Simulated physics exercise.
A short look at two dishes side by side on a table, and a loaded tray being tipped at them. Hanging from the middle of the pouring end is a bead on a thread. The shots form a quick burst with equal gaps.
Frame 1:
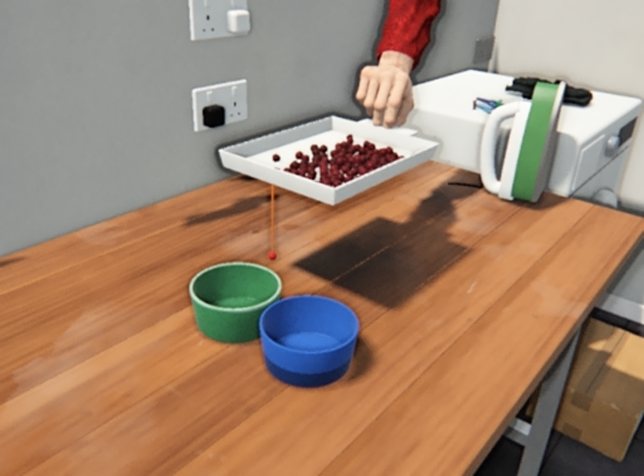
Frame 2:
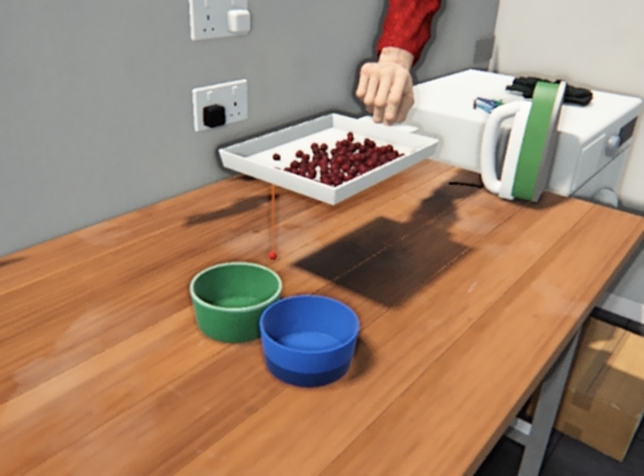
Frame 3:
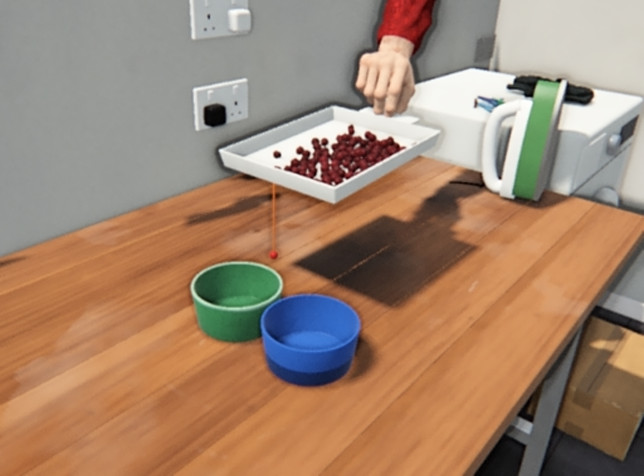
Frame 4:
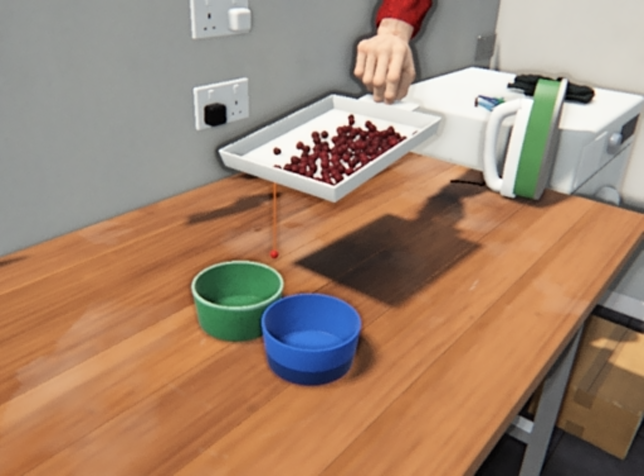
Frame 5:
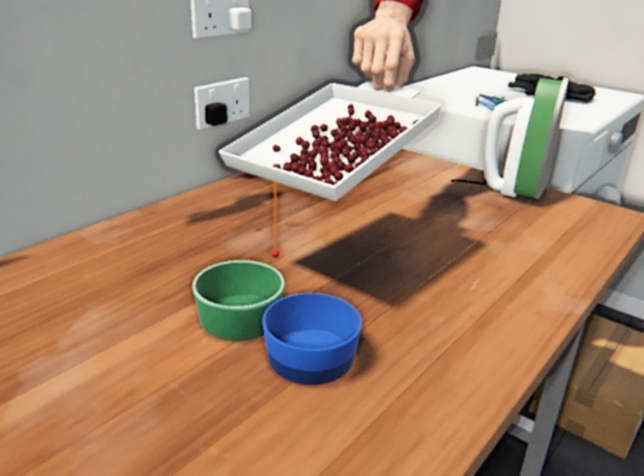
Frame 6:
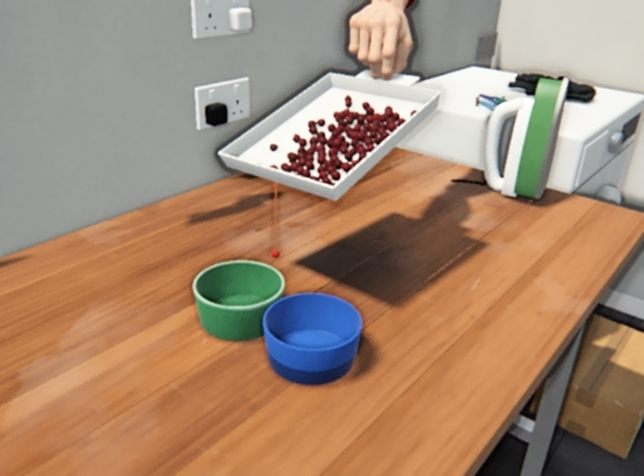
A white tray of dark red dried cherries, gripped at its far end by a hand in a red sleeve, hangs level above a wooden table near a green dish and a blue dish. The hand then gradually lifts the far end, tilting the tray toward its near edge, and the cherries shift slightly.
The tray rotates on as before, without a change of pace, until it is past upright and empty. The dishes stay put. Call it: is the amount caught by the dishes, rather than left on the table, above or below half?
Above half.
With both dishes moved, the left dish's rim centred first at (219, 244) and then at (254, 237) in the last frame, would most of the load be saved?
The pair would catch the lesser share the first time and the lesser share the second time.
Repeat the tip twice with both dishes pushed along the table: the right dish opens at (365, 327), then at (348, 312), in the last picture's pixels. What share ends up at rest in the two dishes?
Close to 30 in a hundred first, close to 30 in a hundred second.
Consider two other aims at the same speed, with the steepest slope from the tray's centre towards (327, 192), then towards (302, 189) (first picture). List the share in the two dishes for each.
For the first it's near 30 %, for the second near 70 %.
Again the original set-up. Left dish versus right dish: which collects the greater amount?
Noted: Left of the pair.
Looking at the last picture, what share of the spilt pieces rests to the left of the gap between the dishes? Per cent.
That's roughly 90 per cent of the pieces.
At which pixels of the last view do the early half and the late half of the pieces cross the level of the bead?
I'd place the first part at (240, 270) and the rest at (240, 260).
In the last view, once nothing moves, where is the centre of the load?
Near (234, 314), more or less.
Soon after the last picture, tray tipped steeply; nearly all on the tray; a stray few in the left dish; a stray few in the air.
A little later, tray tipped right over; nearly all on the tray; a stray few in the left dish; a stray few outside both; a stray few in the air.
Later still, tray tipped past a quarter turn; a small part in the right dish; about two thirds in the left dish; about a quarter outside both.
At rest, tray tipped past a quarter turn; a small part in the right dish; about two thirds in the left dish; about a quarter outside both.
